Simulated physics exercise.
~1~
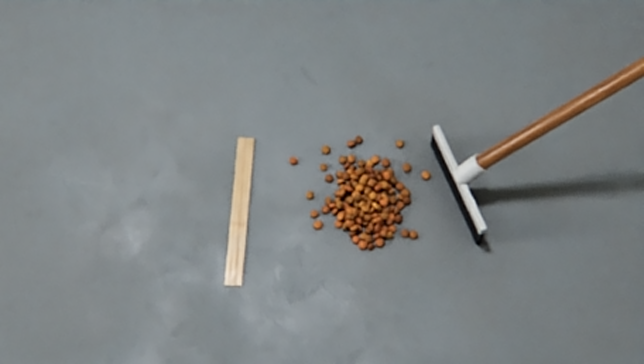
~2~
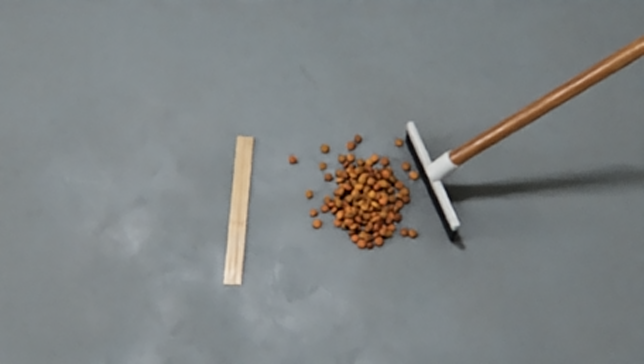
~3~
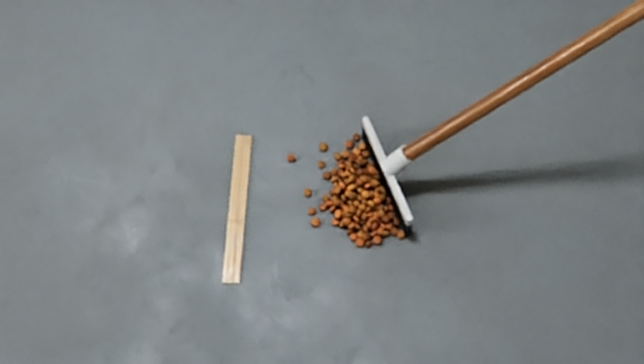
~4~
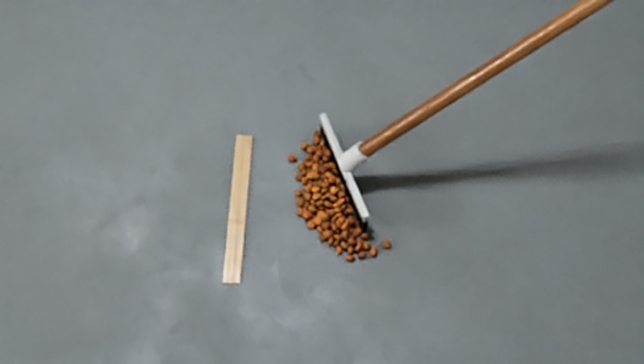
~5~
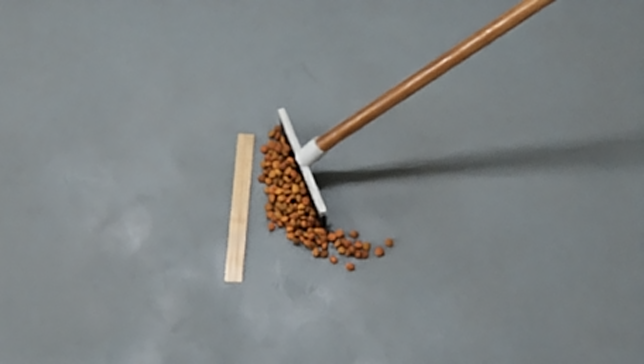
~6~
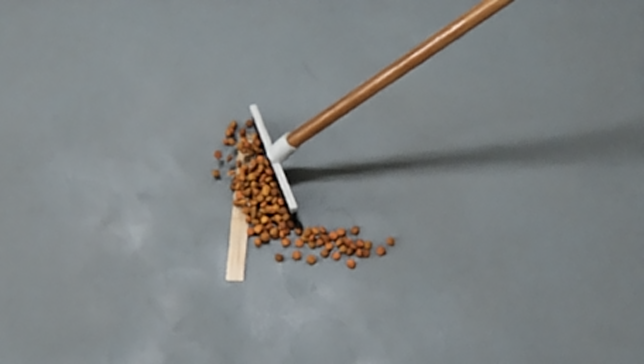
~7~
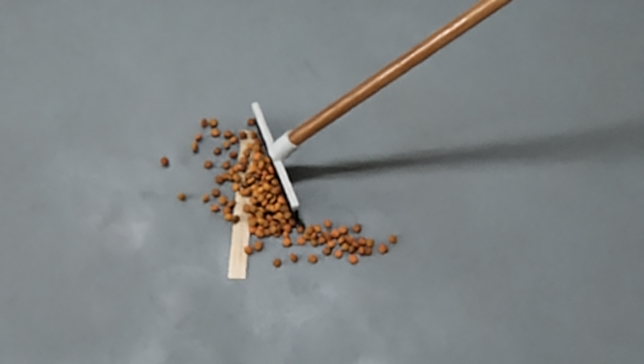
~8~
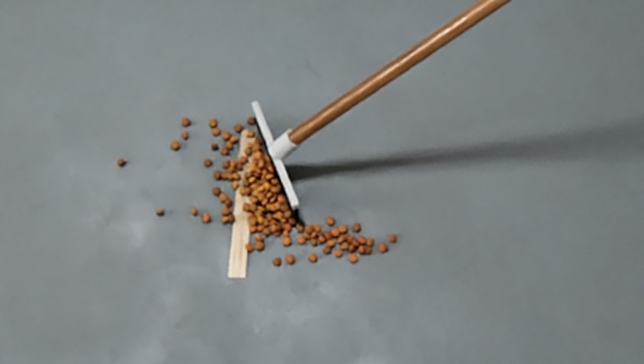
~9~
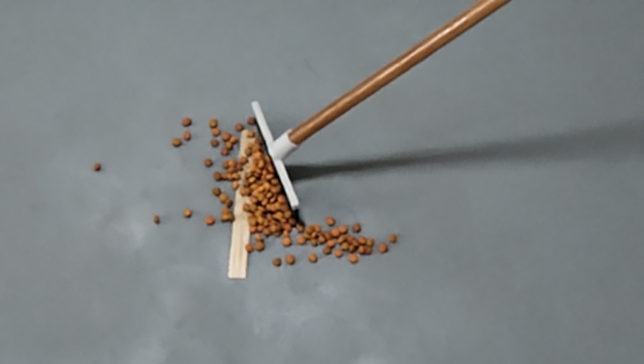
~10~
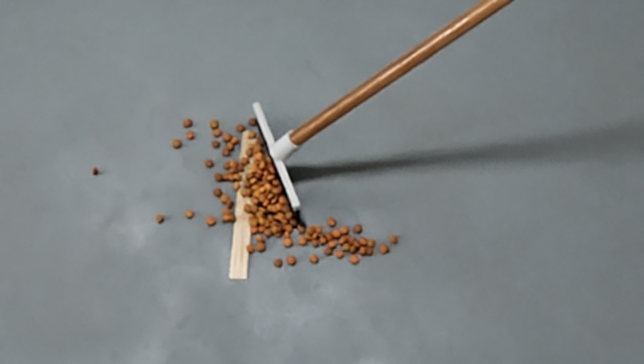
On a smooth grey floor seen from above, a loose pile of small orange-brown kibble lies between a pale wooden strip on the left and a white squeegee with a dark blade edge and a copper-coloured handle on the right. The squeegee slides left, meets the pile and pushes it towards the strip, while some pieces trail off past the blade's lower end. The kibble reaches the strip and spills over its upper part as the squeegee stops just short of it. Several pieces roll on to the left, one farthest of all. At the end, kibble lies heaped against the blade, covering much of the strip, with scattered pieces beyond and a tail at lower right.
